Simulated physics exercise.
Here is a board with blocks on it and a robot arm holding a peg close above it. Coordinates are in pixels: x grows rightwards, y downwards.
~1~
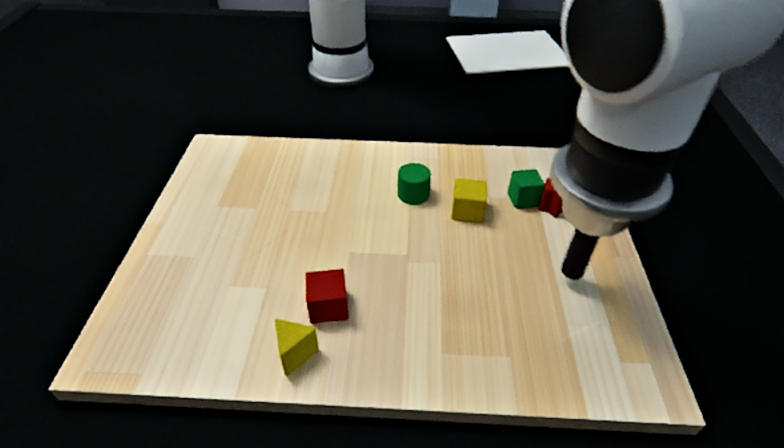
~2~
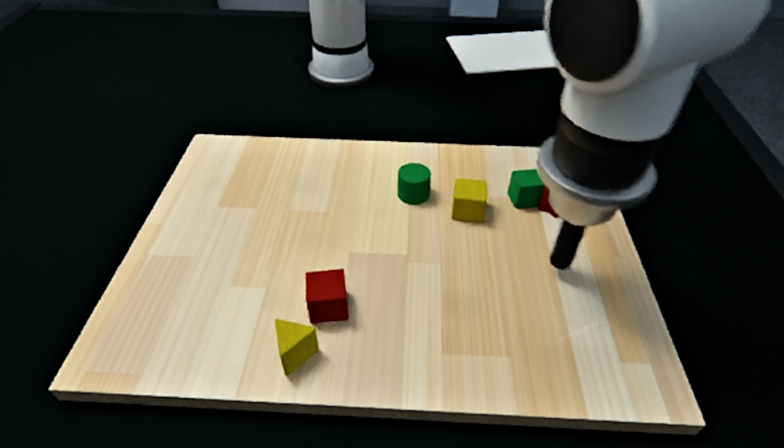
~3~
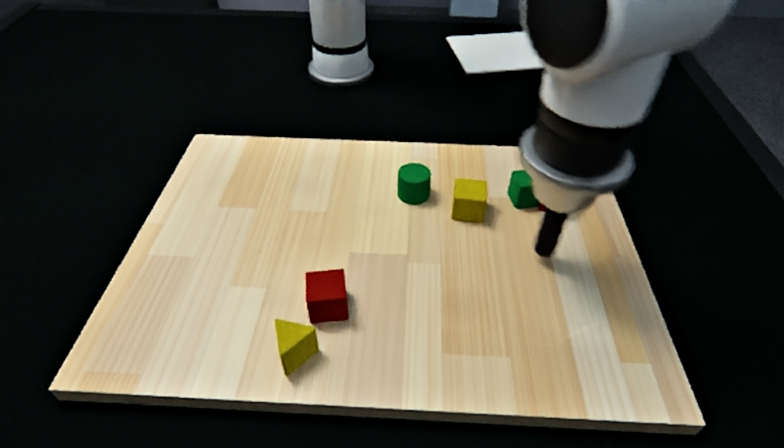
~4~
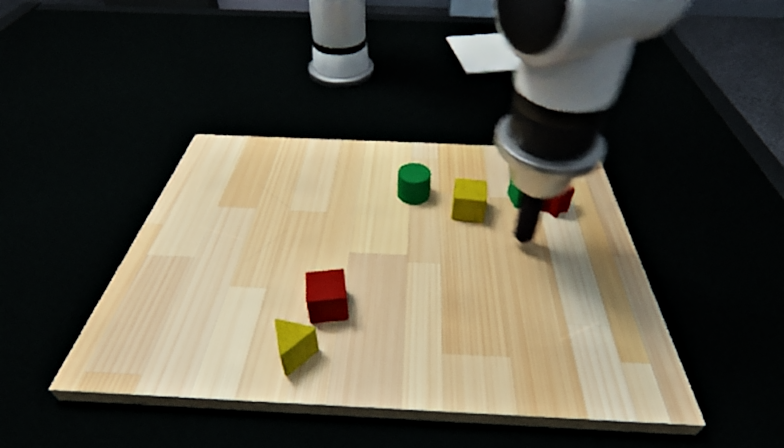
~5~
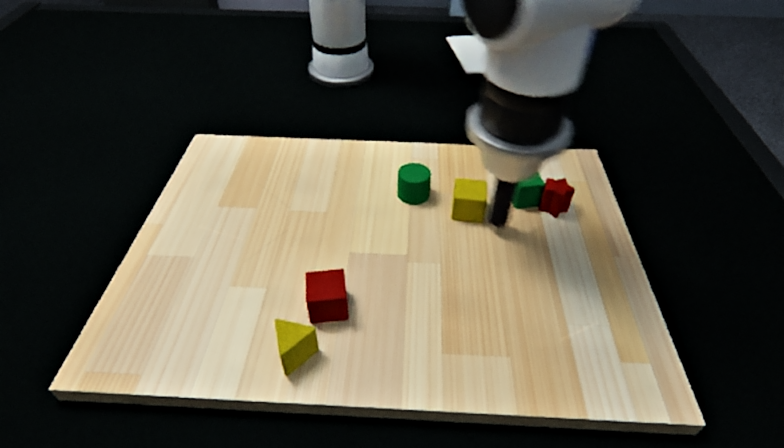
A robot arm with a dark peg swept left and away across the right side of a wooden board, ending between the yellow and green blocks, while all the scattered blocks stayed still.
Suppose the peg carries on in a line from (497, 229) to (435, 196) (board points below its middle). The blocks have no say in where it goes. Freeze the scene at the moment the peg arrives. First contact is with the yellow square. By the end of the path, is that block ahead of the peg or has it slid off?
The block sits ahead of the peg.
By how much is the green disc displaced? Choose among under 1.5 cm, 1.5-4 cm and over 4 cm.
My estimate: In the 1.5 to 4 cm range.
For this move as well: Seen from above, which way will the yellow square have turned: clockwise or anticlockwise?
Spin direction: Clockwise.
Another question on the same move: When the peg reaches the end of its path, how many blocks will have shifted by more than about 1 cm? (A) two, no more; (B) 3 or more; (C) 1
A
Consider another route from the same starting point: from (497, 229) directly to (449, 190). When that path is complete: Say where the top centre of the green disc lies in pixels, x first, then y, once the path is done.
Somewhere near (393, 169).
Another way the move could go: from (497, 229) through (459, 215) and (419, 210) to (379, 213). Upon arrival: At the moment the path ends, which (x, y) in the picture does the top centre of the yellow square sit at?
The middle of the upper face of the yellow square will lie at about (443, 171) in the picture.
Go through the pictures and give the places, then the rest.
Peg tip (572, 273); block tops, green disc (415, 172); yellow square (471, 189); green square (529, 177), in the first frame.
Peg (560, 263); blocks unchanged, in the second frame.
Peg (544, 251); blocks unchanged, in the third frame.
Peg (523, 236); blocks unchanged, in the fourth frame.
Peg (498, 221); green disc (415, 172); yellow square (471, 189); green square partly hidden, in the fifth frame.
The first path, step by step. Halfway along, peg (466, 204); yellow square (449, 176), turned 35° clockwise.
At the end, peg (436, 188); green disc (392, 162); yellow square (426, 160), turned 60° clockwise; green square in place.
